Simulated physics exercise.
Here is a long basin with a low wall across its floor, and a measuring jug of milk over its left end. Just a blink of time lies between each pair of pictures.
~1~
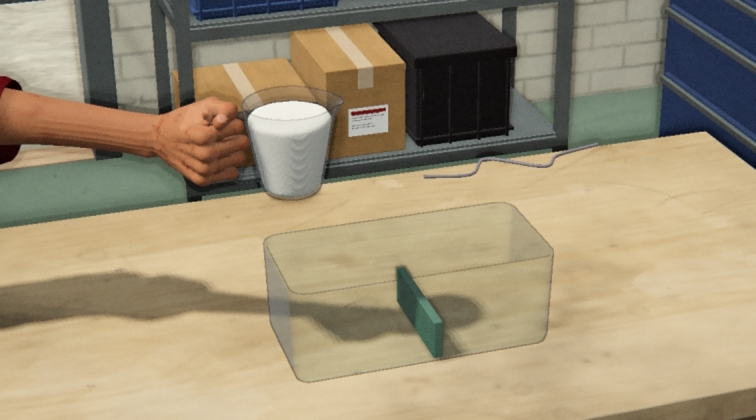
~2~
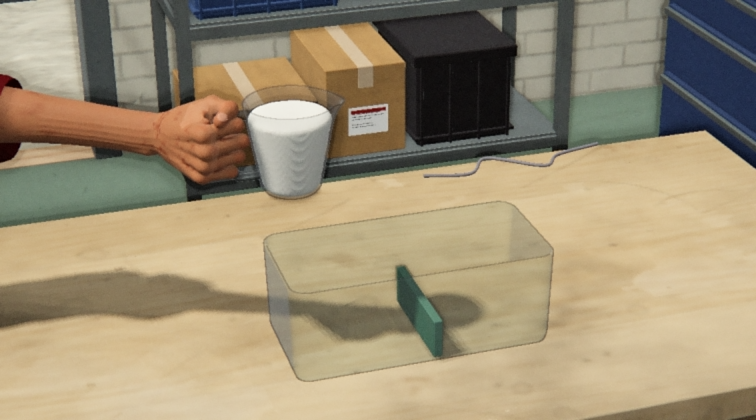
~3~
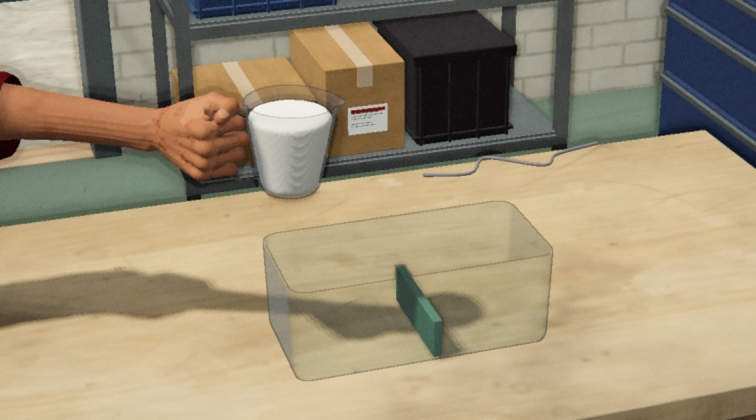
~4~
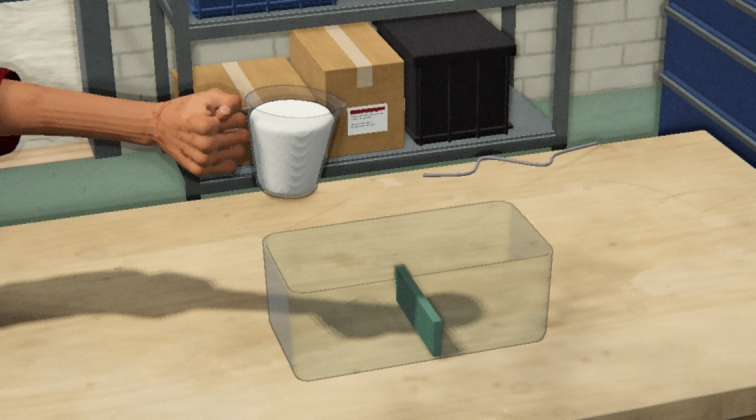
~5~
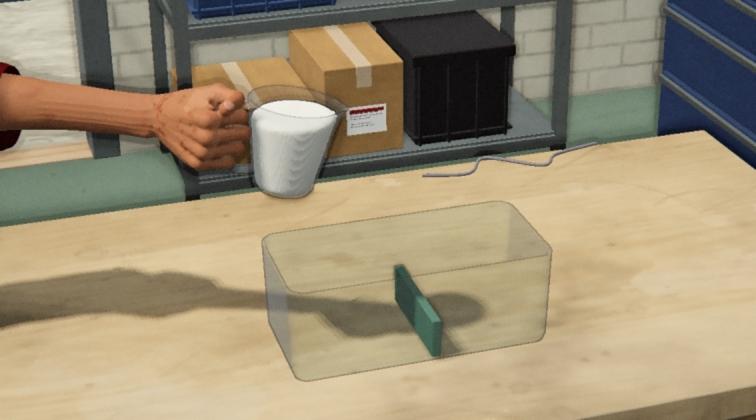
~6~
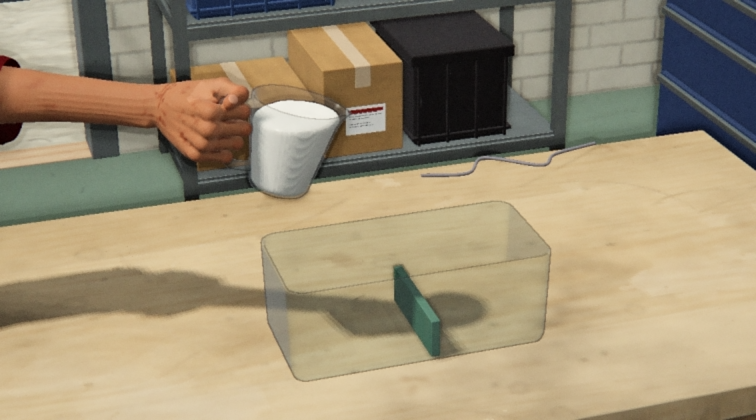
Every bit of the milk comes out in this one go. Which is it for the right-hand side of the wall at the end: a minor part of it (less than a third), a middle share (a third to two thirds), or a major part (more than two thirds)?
The right side of the wall holds a small share, below one third.
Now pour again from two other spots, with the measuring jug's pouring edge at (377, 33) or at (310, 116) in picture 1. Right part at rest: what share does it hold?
One after the other: 85 %, 5 %.
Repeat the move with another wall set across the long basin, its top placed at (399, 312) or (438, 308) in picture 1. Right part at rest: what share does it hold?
In turn 55 and 10 in a hundred.
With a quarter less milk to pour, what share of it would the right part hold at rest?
Near 5 %.
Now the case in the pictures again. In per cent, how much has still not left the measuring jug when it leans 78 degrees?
60 per cent, approximately.
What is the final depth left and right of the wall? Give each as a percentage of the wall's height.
Levels: Left around 30 per cent, right around 10 per cent.
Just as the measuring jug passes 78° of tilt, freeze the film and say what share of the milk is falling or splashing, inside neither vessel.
Roughly 25 per cent.
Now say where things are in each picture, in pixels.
It leans 0°; its right rim is at (344, 98); the milk meets the walls at (248, 120) and (329, 110); the long basin's rim runs from (276, 267) to (533, 228); the wall's top is at (419, 295), in the first frame.
It leans 1°; its right rim is at (344, 98); the milk meets the walls at (248, 119) and (330, 110), in the second frame.
It leans 3°; its right rim is at (345, 99); the milk meets the walls at (248, 118) and (330, 110), in the third frame.
It leans 6°; its right rim is at (347, 101); the milk meets the walls at (250, 117) and (331, 110), in the fourth frame.
It leans 10°; its right rim is at (349, 105); the milk meets the walls at (251, 117) and (335, 110), in the fifth frame.
It leans 15°; its right rim is at (351, 111); the milk meets the walls at (253, 119) and (338, 111), in the sixth frame.
A moment on, the tilt is 78° and 62 per cent is still to pour, 9 is left of the wall and 1 right of it.
Next, the tilt is 111° and 7 per cent is still to pour, 68 is left of the wall and 10 right of it.
Then the tilt is 114° and 0 per cent is still to pour, 85 is left of the wall and 12 right of it.
Later the tilt is 114° and 0 per cent is still to pour, 85 is left of the wall and 13 right of it.
At rest 85 per cent lies left of the wall, 13 right of it and 2 outside.
